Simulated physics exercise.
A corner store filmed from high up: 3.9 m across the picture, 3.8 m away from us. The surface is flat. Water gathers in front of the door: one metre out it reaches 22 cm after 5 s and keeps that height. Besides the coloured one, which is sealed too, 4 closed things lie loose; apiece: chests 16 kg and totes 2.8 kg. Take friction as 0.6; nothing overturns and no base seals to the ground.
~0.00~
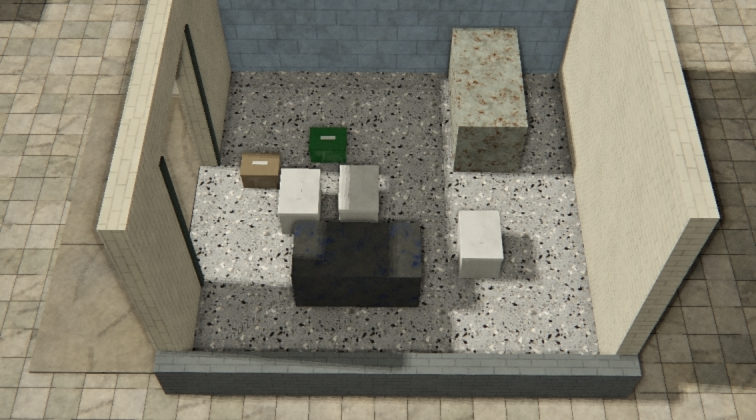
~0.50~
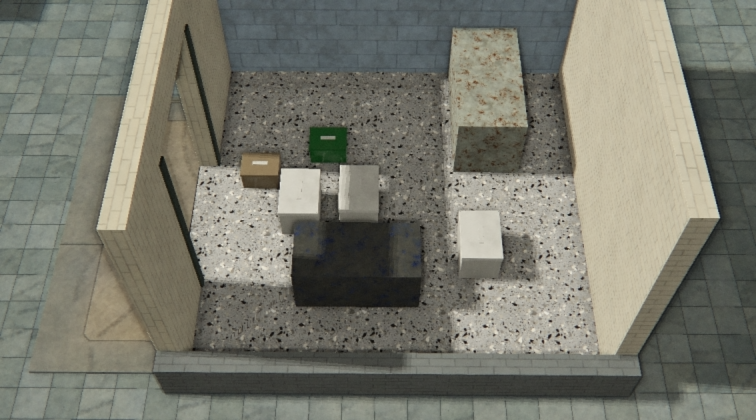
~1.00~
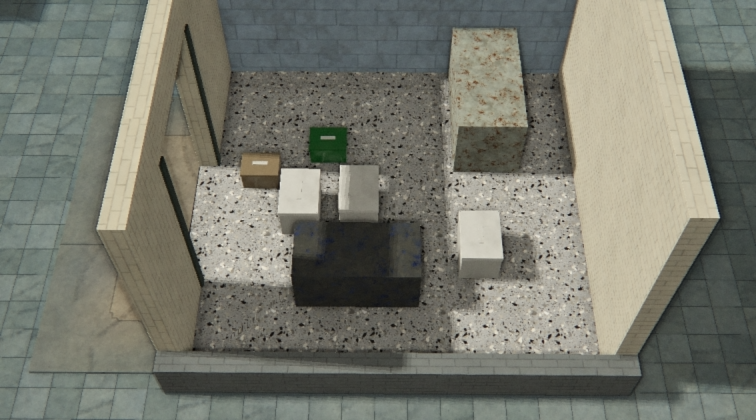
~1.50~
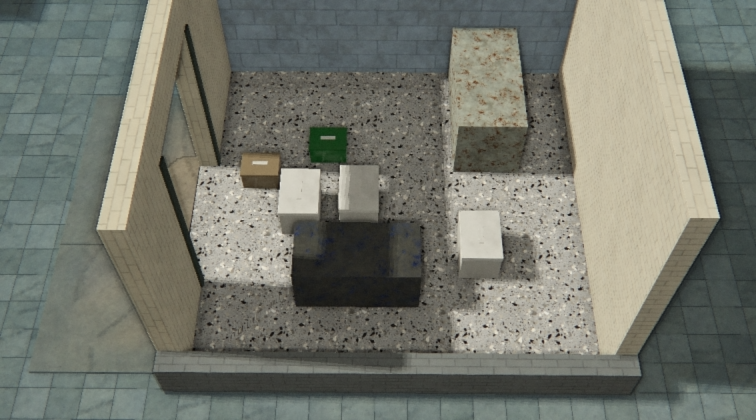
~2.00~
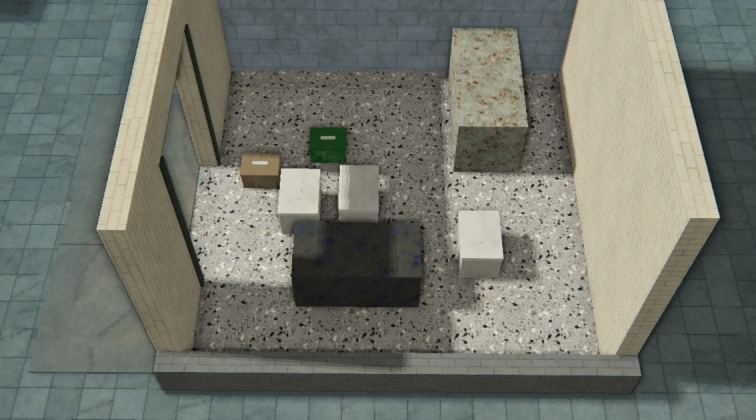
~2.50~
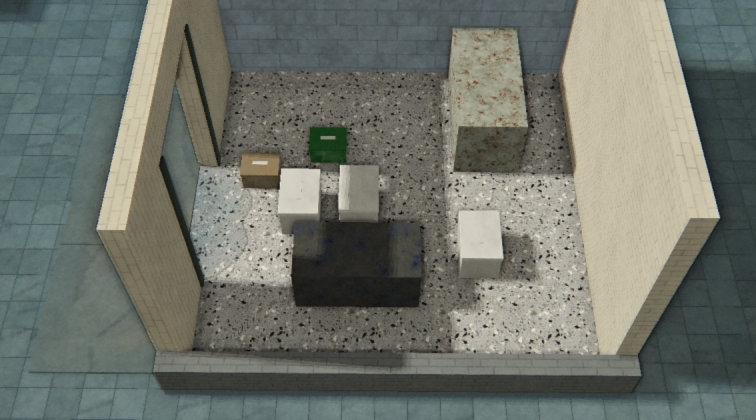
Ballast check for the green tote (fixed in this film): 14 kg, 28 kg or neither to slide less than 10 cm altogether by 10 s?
I expect that only the larger load is enough.
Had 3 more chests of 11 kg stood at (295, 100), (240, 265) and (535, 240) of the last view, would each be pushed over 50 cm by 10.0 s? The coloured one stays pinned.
In that order: Less, more, past it.
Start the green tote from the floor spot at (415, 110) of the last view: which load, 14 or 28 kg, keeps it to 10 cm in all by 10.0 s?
It takes the larger.
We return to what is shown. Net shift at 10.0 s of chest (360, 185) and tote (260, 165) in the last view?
In turn: 200 cm, 120 cm.
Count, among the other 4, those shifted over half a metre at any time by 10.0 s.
I count 4.
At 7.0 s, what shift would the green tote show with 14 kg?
Roughly 50 cm.
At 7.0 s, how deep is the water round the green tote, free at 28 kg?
Roughly 7 cm.
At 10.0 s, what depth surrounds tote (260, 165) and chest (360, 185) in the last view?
Roughly 12 and 13 cm.
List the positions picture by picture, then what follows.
In the first frame, the green tote at (328, 138) rests on the ground; 0.0 m2 under water; 0 of 5 have shifted.
In the second frame, the green tote at (328, 138), on the bottom; water covers 0.0 m2; 0 of 5 have shifted.
In the third frame, the green tote at (328, 138) rests on the ground; 0.0 m2 under water; 0 of 5 have shifted.
In the fourth frame, the green tote at (328, 138) rests on the ground; 0.0 m2 under water; 0 of 5 have shifted.
In the fifth frame, the green tote at (328, 138) rests on the ground; 0.0 m2 under water; 0 of 5 have shifted.
In the sixth frame, the green tote at (328, 138), on the bottom; water covers 0.4 m2; 0 of 5 have shifted.
After 3.5 s the green tote would be 0 cm from its start with 14 kg and 0 cm from its start with 28 kg; 0 cm of water round it then.
After 4.5 s the green tote would be 0 cm from its start with 14 kg and 0 cm from its start with 28 kg; 4 cm of water round it then.
After 7.0 s the green tote would be 46 cm from its start with 14 kg and 0 cm from its start with 28 kg; 7 cm of water round it then.
After 10.0 s the green tote would be 44 cm from its start with 14 kg and 0 cm from its start with 28 kg; 11 cm of water round it then.
